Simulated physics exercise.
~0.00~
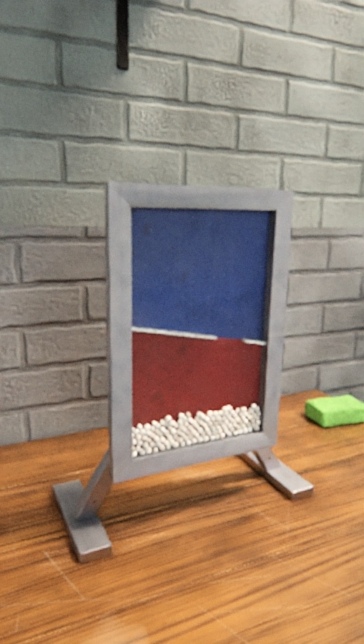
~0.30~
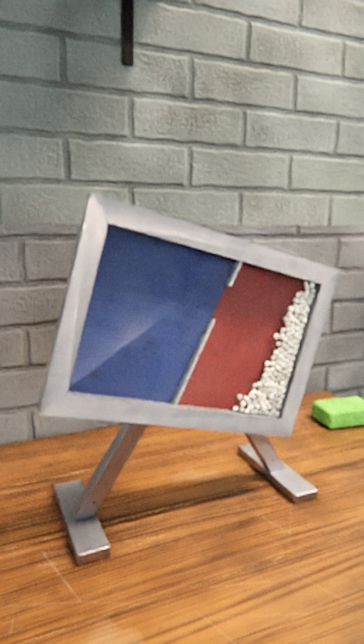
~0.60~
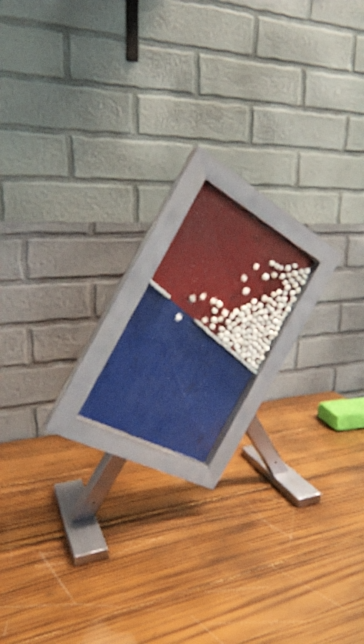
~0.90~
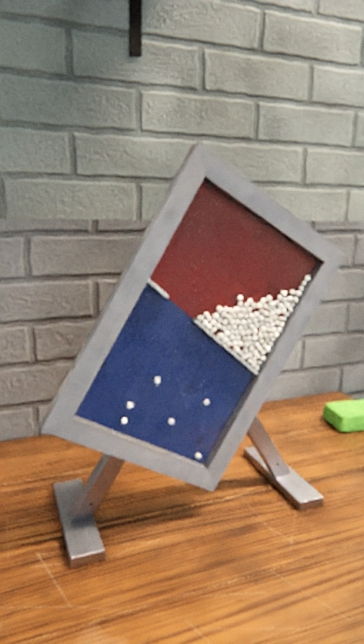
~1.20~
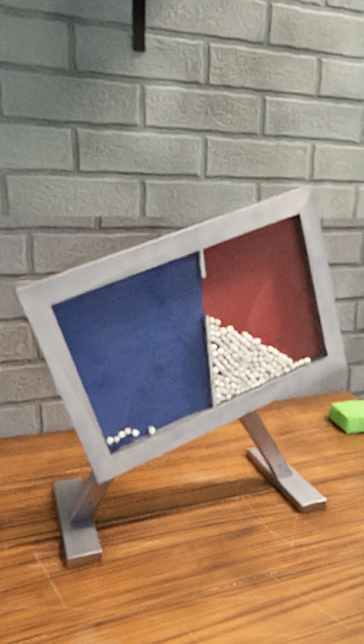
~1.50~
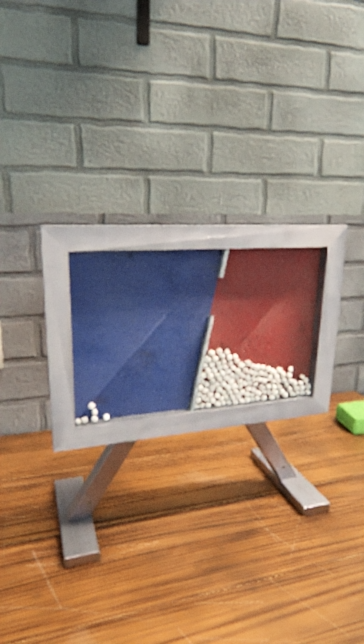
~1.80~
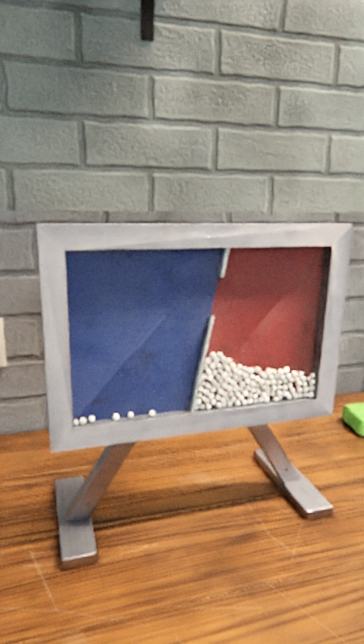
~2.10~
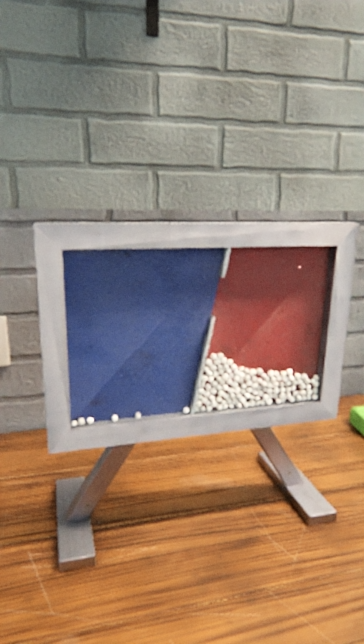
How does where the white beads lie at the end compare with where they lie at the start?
At the start they all lie along the bottom of the upright case, in the red part. At the end they sit somewhat higher in view, most heaped in the red chamber on the right and a few along the bottom of the blue one on the left.
A framed case turns anticlockwise, then partway back, leaving most white beads in the red chamber.
